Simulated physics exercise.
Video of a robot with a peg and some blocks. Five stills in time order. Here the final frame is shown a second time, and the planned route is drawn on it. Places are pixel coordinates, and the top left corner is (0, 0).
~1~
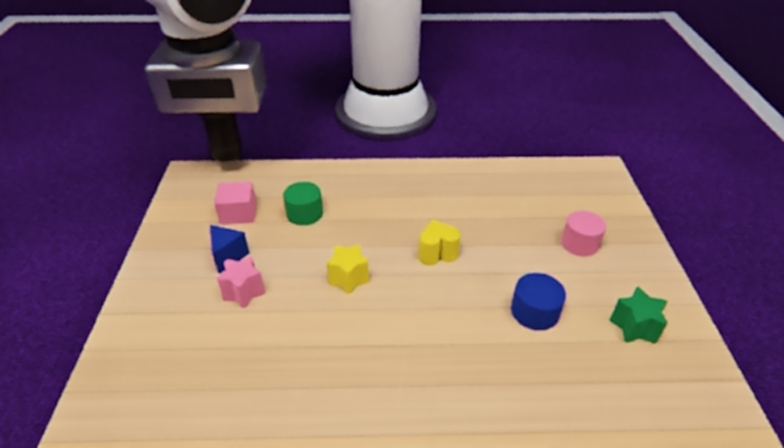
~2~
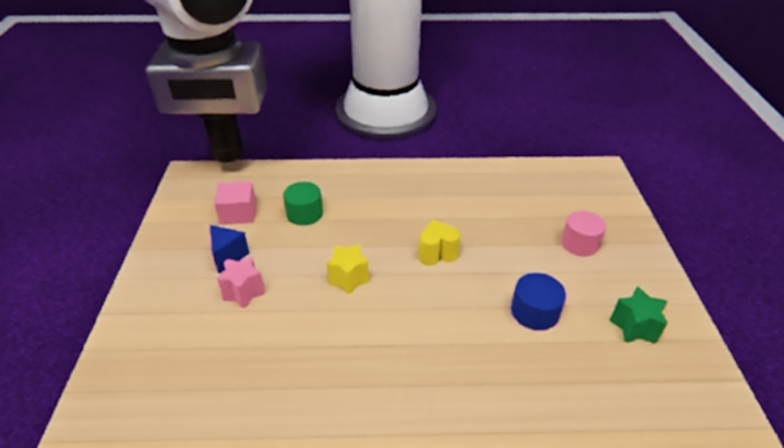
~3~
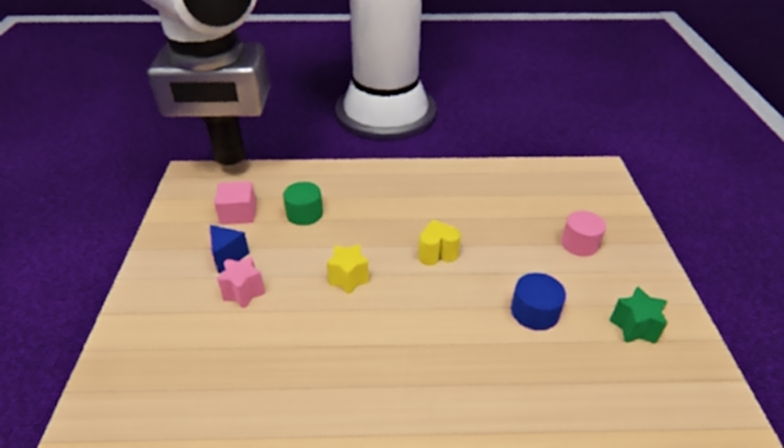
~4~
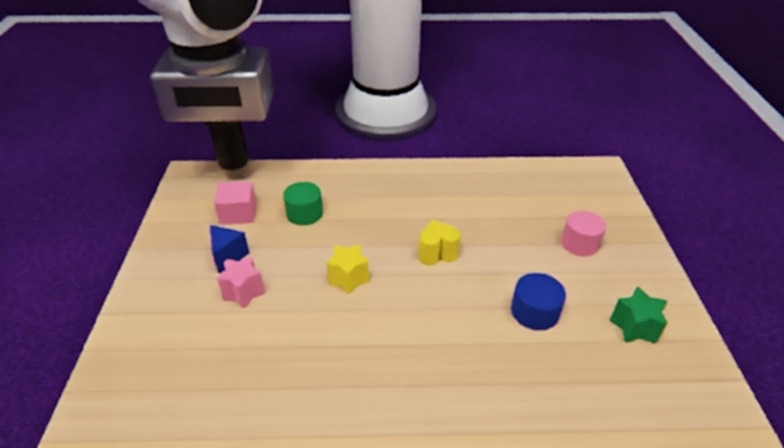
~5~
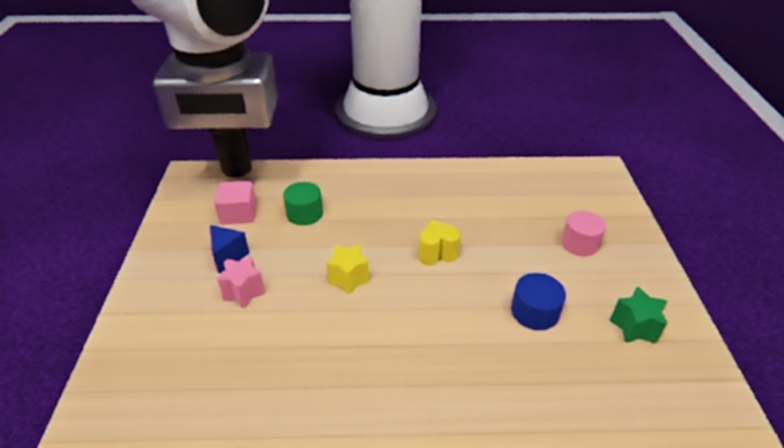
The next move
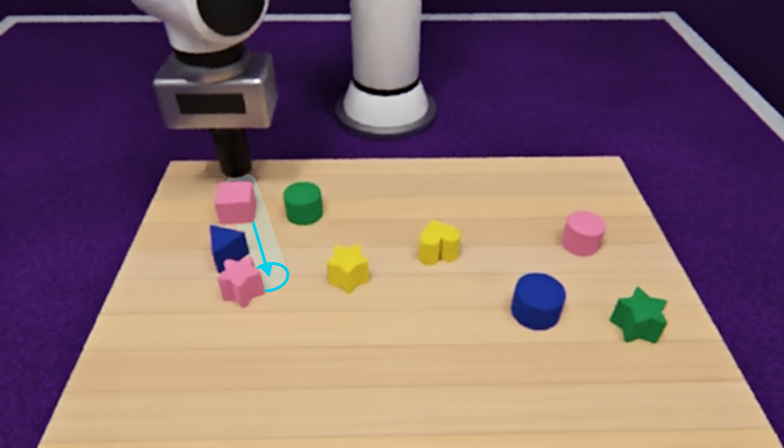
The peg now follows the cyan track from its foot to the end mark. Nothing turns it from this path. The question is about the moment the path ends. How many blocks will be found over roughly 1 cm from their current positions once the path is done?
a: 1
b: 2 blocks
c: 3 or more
My pick is c.
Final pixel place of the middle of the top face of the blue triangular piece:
Close to (190, 274).
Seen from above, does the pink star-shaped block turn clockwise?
No, that is not what happens.
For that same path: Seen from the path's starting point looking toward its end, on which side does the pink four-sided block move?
Out to the right.
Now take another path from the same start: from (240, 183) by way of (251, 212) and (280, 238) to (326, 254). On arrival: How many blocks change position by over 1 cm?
Answer: Two blocks.
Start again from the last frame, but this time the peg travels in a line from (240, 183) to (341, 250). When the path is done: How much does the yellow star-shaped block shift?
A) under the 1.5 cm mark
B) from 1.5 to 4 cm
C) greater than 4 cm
Choice A: Under the 1.5 cm mark.
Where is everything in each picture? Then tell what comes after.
In the first frame, peg tip (228, 154); block tops, blue triangular piece (222, 236); pink four-sided block (233, 192); pink star-shaped block (239, 270); green round block (302, 192).
In the second frame, peg (229, 155); blocks unchanged.
In the third frame, peg (231, 157); blocks unchanged.
In the fourth frame, peg (234, 162); blocks unchanged.
In the fifth frame, peg (237, 169); blue triangular piece (222, 236); pink four-sided block (233, 192); pink star-shaped block (239, 270); green round block (302, 192).
Path on the board, in a line from (240, 183) to (269, 277).
What follows on the original path. One third of the way, peg (246, 197); pink four-sided block (231, 212), turned 25° clockwise.
Two thirds of the way, peg (256, 228); blue triangular piece (204, 264), turned 30° clockwise; pink four-sided block (229, 243), turned 50° clockwise; pink star-shaped block (238, 276), turned 30° anticlockwise.
At the end, peg (266, 262); blue triangular piece (190, 274), turned 45° clockwise; pink four-sided block (223, 256), turned 70° clockwise; pink star-shaped block (234, 283), turned 65° anticlockwise; green round block in place.
